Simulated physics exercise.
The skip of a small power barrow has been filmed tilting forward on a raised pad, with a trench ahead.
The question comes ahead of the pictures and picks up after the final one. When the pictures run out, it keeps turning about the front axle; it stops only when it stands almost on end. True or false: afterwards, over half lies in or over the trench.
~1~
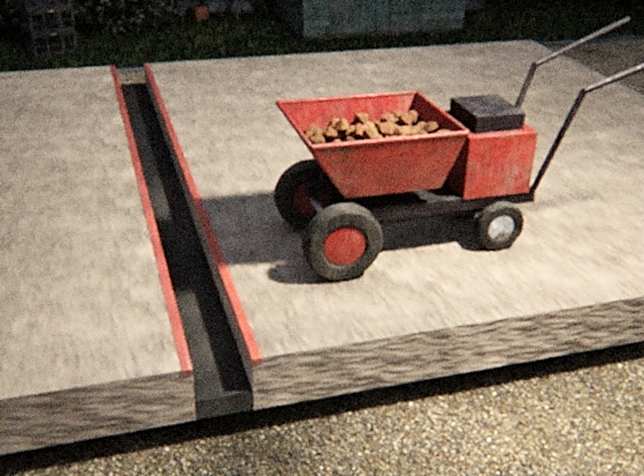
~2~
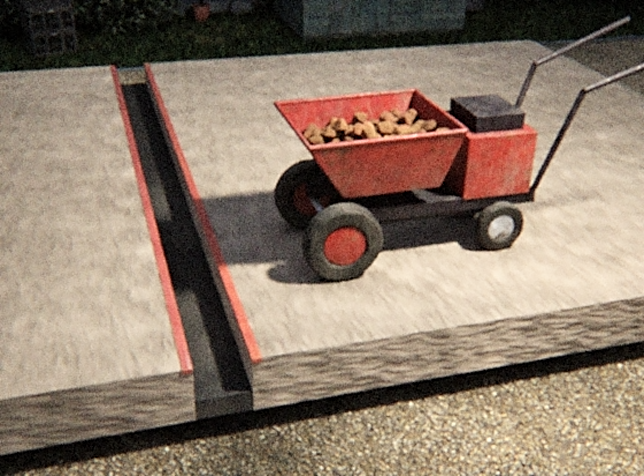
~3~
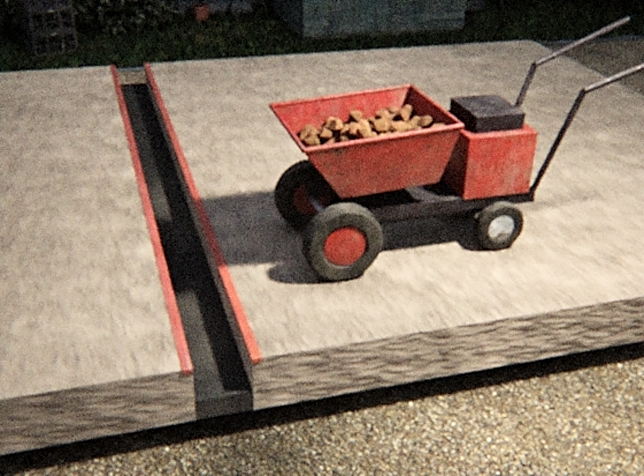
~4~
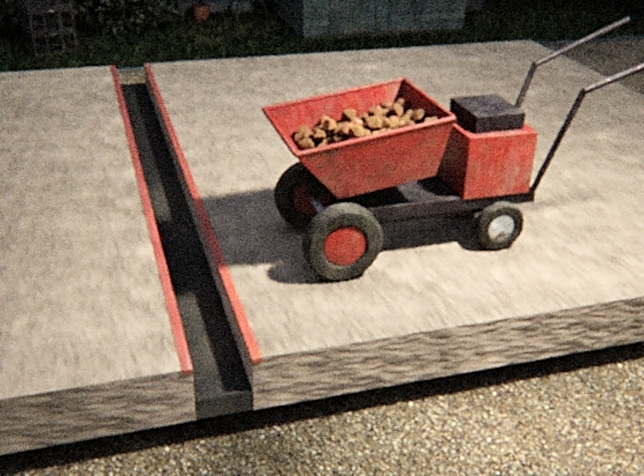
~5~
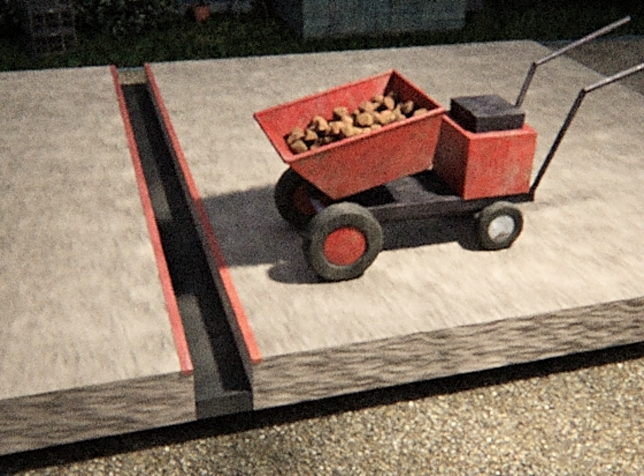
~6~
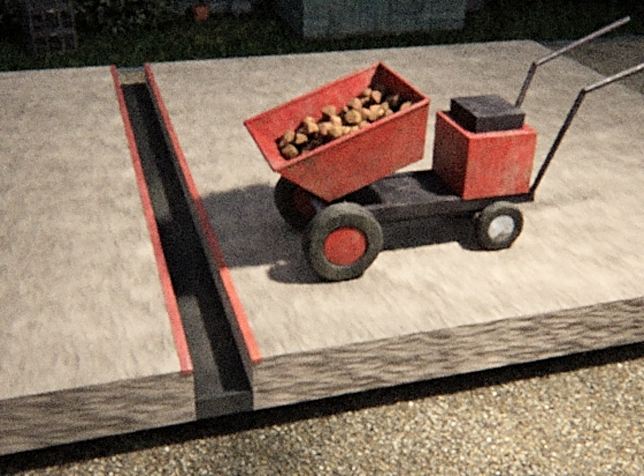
True.
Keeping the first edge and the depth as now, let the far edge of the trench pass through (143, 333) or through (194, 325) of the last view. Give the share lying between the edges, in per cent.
About 100 %, then 60 %.
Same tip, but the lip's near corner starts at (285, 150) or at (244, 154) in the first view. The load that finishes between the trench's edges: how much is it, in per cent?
First spot: Roughly 60 percent; second spot: Roughly 0 percent.
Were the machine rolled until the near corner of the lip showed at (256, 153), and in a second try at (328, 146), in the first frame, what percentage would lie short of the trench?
That comes to some 0 in a hundred for the first try and some 10 in a hundred for the second.
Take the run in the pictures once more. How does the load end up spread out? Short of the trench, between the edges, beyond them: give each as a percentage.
Roughly short 0 per cent, between 80 per cent, beyond 5 per cent.
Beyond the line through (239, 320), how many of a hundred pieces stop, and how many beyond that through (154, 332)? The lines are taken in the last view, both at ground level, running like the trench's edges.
About 90 and 0 per cent.
Shortly afterwards, skip tipped steeply; the whole lot in the skip.
Next, skip tipped right over; the bulk in the skip; a little in or heaped over the trench; only a few falling.
Some moments later, skip tipped right over; near a quarter in the skip; the bulk in or heaped over the trench; a little beyond it.
In the end, skip tipped right over; a little in the skip; only a few short of the trench; the bulk in or heaped over the trench; a little beyond it.
